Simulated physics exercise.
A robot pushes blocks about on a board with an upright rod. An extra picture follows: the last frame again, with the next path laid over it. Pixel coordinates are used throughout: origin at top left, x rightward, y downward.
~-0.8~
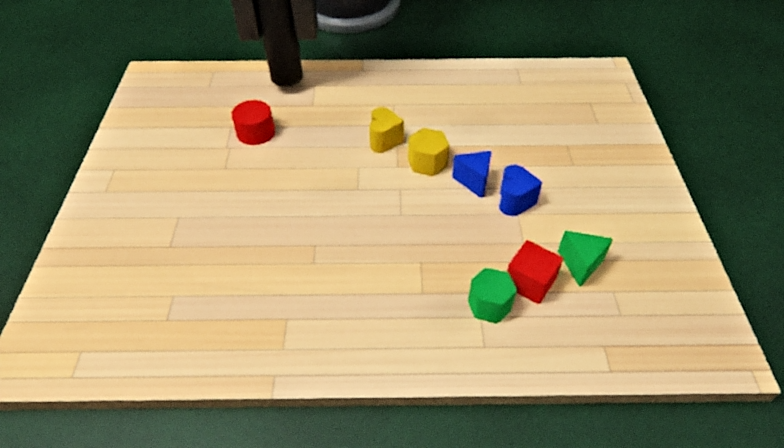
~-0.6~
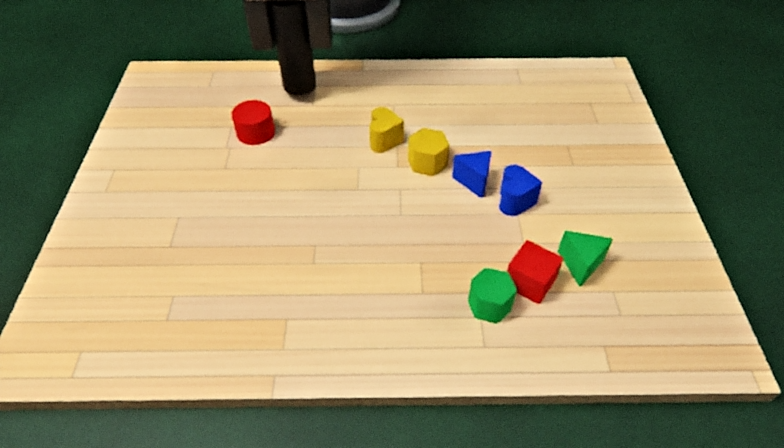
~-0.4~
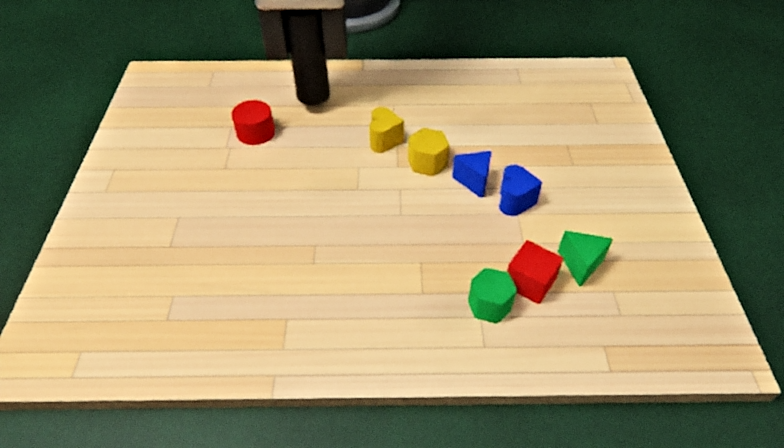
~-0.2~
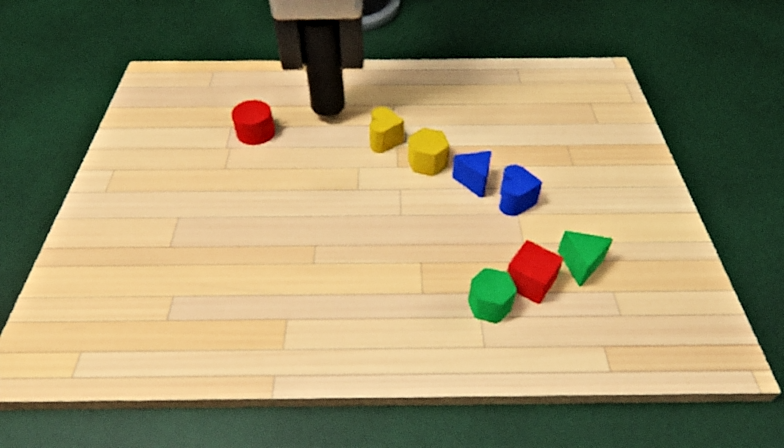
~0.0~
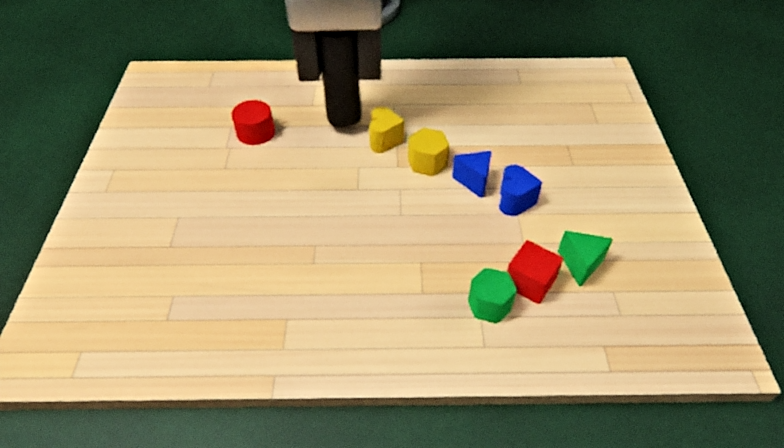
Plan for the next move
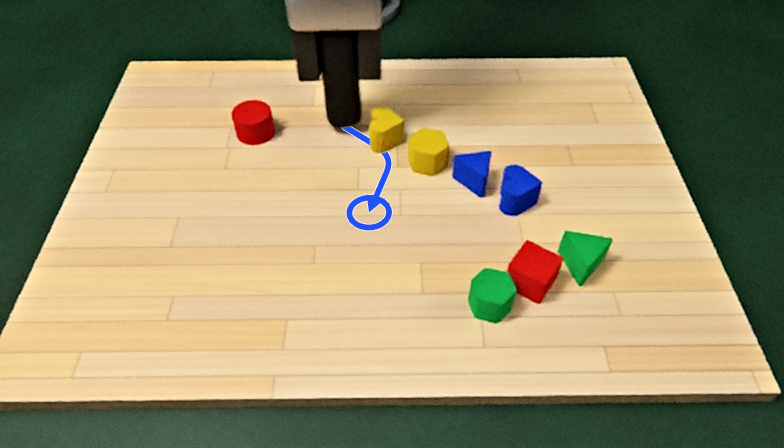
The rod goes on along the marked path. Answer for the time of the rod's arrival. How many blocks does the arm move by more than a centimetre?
Two blocks move more than 1 cm.
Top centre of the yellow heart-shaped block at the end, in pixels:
Close to (417, 128).
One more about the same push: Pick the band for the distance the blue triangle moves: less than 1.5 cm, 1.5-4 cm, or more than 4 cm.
The blue triangle moves under 1.5 cm.
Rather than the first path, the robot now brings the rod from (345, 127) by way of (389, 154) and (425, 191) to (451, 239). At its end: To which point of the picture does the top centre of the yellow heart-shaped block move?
At the end it should sit near (428, 130).
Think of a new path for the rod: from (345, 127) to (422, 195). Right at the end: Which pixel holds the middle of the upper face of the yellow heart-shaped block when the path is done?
Its top middle will sit at (406, 125).
Drawn move, from (345, 127) via (378, 147) and (384, 177), ending at (369, 212).
On the path given first. One third of the way, rod at (379, 138); yellow heart-shaped block at (410, 125); yellow six-sided block at (433, 142).
Two thirds of the way, rod at (384, 168); yellow heart-shaped block at (417, 128), turned 25° anticlockwise; yellow six-sided block at (442, 146).
At the end, rod at (369, 202); yellow heart-shaped block at (417, 128), turned 25° anticlockwise; yellow six-sided block at (442, 146); blue triangle still.
